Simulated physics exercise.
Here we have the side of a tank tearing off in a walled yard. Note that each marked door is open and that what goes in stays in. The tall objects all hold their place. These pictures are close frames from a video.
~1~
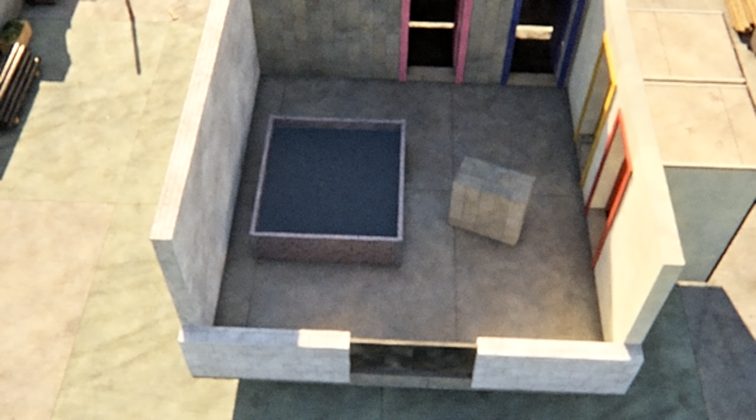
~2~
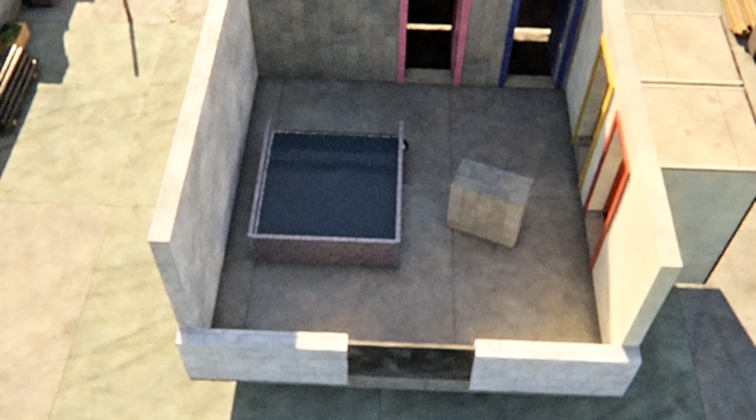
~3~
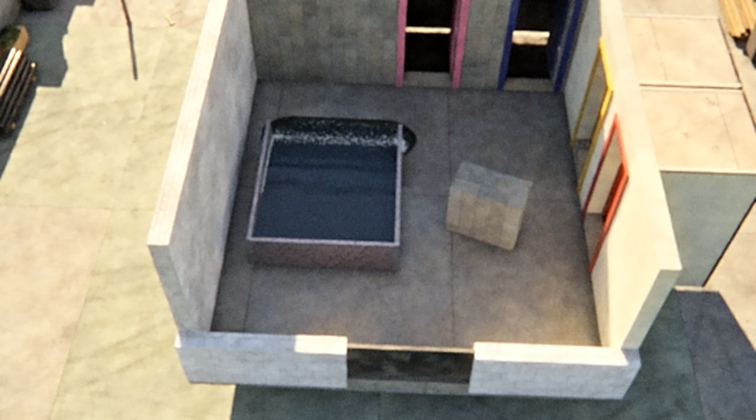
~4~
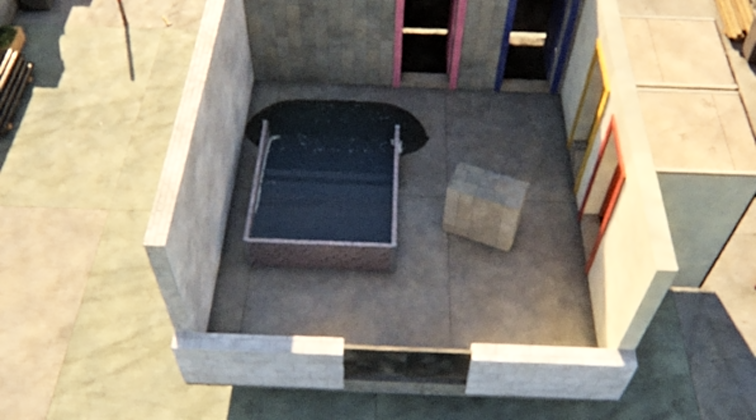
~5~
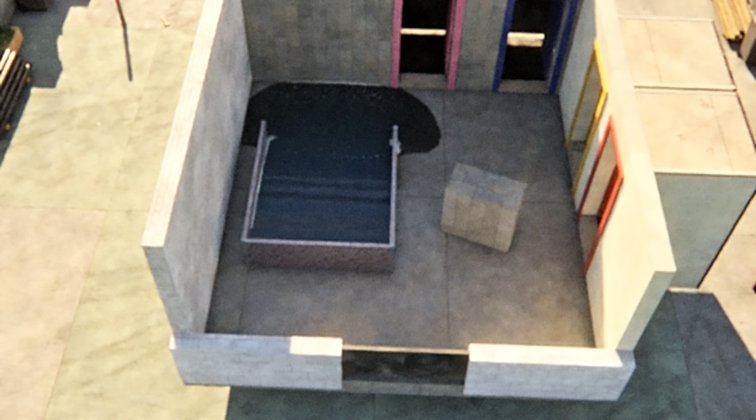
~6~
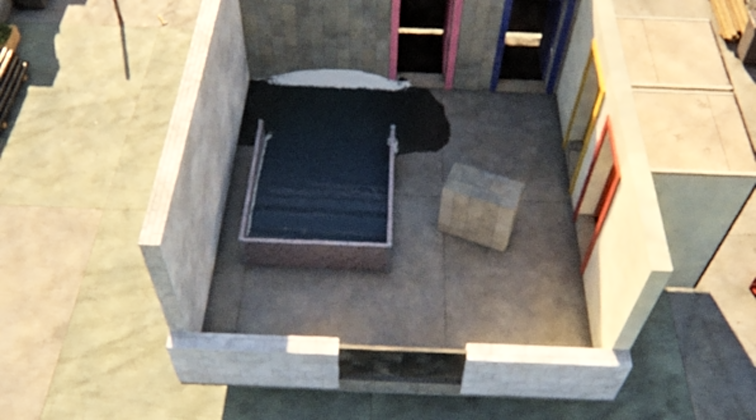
At the start, a square tank of still, dark water sits in a walled yard beside a pale block. The tank's far side gives way and water pours out behind it, spreading in a dark sheet across the floor to the back wall and rightward, while the block stays put.
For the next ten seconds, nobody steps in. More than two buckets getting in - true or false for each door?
Red door: False; yellow door: False; blue door: True; pink door: True.
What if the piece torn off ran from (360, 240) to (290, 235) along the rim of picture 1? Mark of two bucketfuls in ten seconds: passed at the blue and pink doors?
Put simply: The blue one clears the cutoff; as for the pink one, it falls below the cutoff.
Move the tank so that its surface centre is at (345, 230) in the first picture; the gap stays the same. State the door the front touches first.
The pink one, that's the one.
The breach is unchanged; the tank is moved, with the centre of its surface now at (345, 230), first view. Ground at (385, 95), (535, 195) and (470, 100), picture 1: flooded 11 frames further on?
Hit, spared, hit.
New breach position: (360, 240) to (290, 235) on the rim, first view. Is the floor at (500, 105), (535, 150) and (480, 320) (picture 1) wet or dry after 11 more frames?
Point by point: Untouched, untouched and swamped.
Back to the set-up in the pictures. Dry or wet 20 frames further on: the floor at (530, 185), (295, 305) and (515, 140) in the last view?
Result, in the order given: Wetted / not wetted / wetted.
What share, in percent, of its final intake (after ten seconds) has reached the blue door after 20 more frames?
The figure is near 5 per cent.
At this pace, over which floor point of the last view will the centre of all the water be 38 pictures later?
Around pixel (407, 197) of the last picture.
A moment on, water covers 25 % of the floor; the red door not reached, the yellow door not reached, the blue door not reached, the pink door under two buckets in.
Next, water covers 30 % of the floor; the red door not reached, the yellow door not reached, the blue door wet at the sill, nothing in, the pink door over two buckets in.
Then, water covers 50 % of the floor; the red door wet at the sill, nothing in, the yellow door wet at the sill, nothing in, the blue door under two buckets in, the pink door over two buckets in.
Later, water covers 85 % of the floor; the red door wet at the sill, nothing in, the yellow door wet at the sill, nothing in, the blue door over two buckets in, the pink door over two buckets in.
In the end, water covers 100 % of the floor; the red door wet at the sill, nothing in, the yellow door wet at the sill, nothing in, the blue door far over two buckets in, the pink door over two buckets in.
